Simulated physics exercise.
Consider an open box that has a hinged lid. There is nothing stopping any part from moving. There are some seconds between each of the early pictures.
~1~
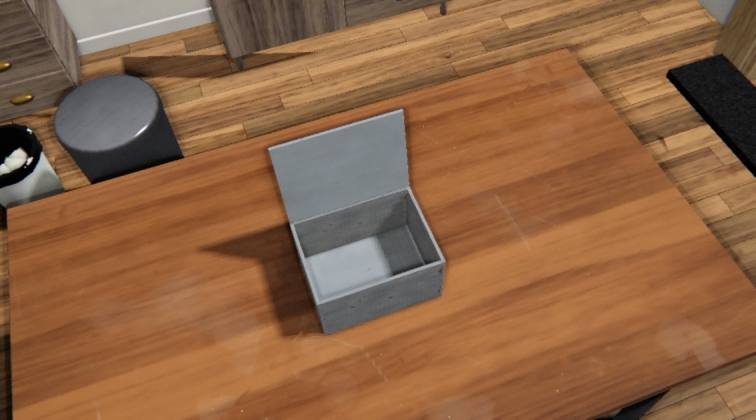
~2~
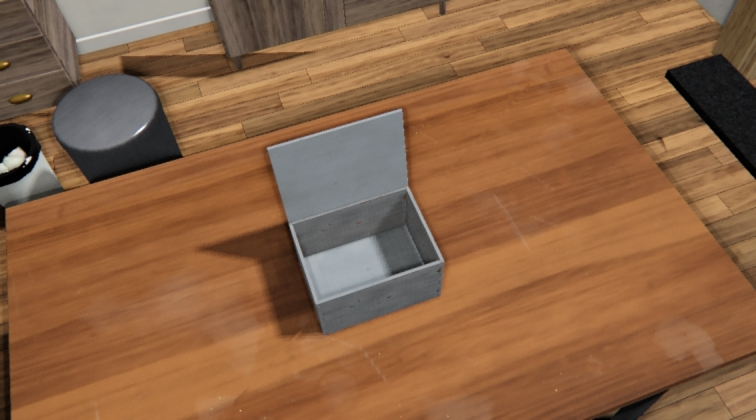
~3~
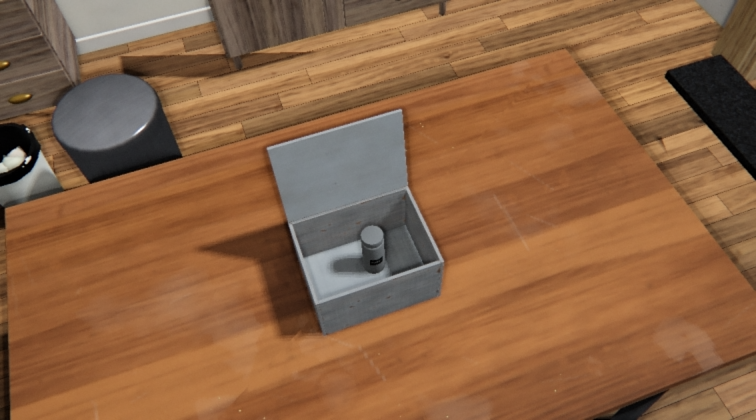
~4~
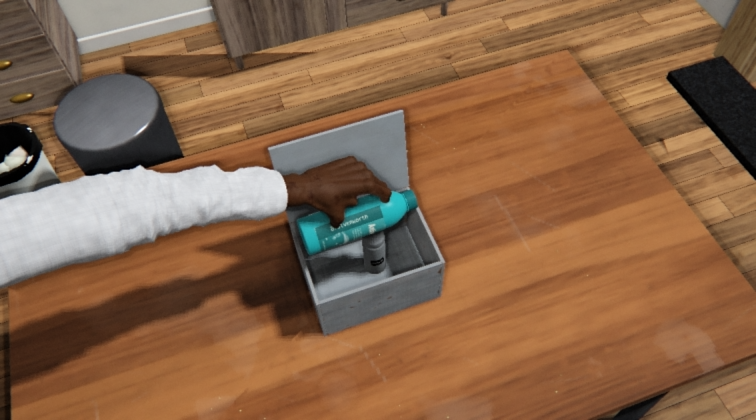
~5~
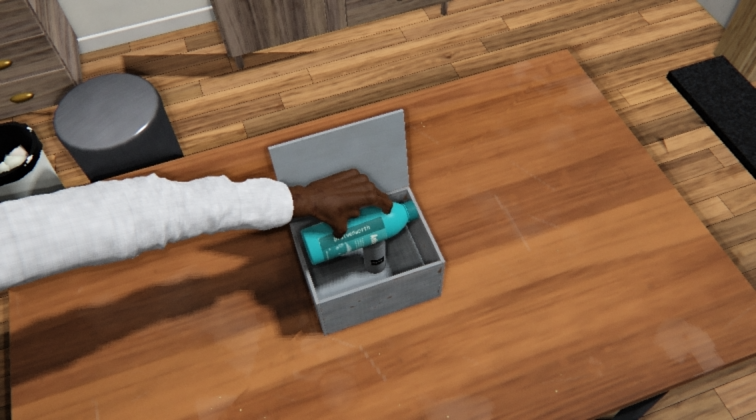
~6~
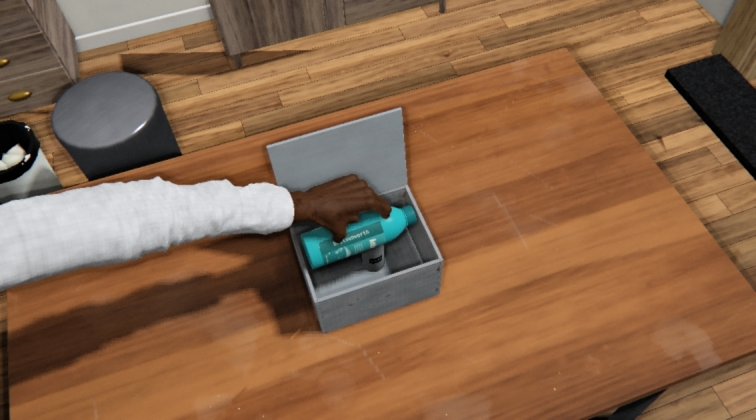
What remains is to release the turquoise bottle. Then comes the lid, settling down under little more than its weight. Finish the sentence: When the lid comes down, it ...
When the lid comes down, it meets the rim.
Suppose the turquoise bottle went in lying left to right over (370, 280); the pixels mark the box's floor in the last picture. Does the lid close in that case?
Lid: Closed.
Then, 0.60 s later than the last frame, turquoise bottle moved about its own width near (373, 276).
Then, 1.30 s later than the last frame, lid 77° above the rim; turquoise bottle moved well along near (378, 284).
Then, 1.80 s later than the last frame, lid 47° above the rim; turquoise bottle moved well along near (378, 284).
Then, 2.30 s later than the last frame, lid 11° above the rim; turquoise bottle moved well along near (378, 284).
When it is over, lid shut; moved from the start, turquoise bottle; grey shaker as before. End places, in pixels of the last picture, turquoise bottle near (378, 284).
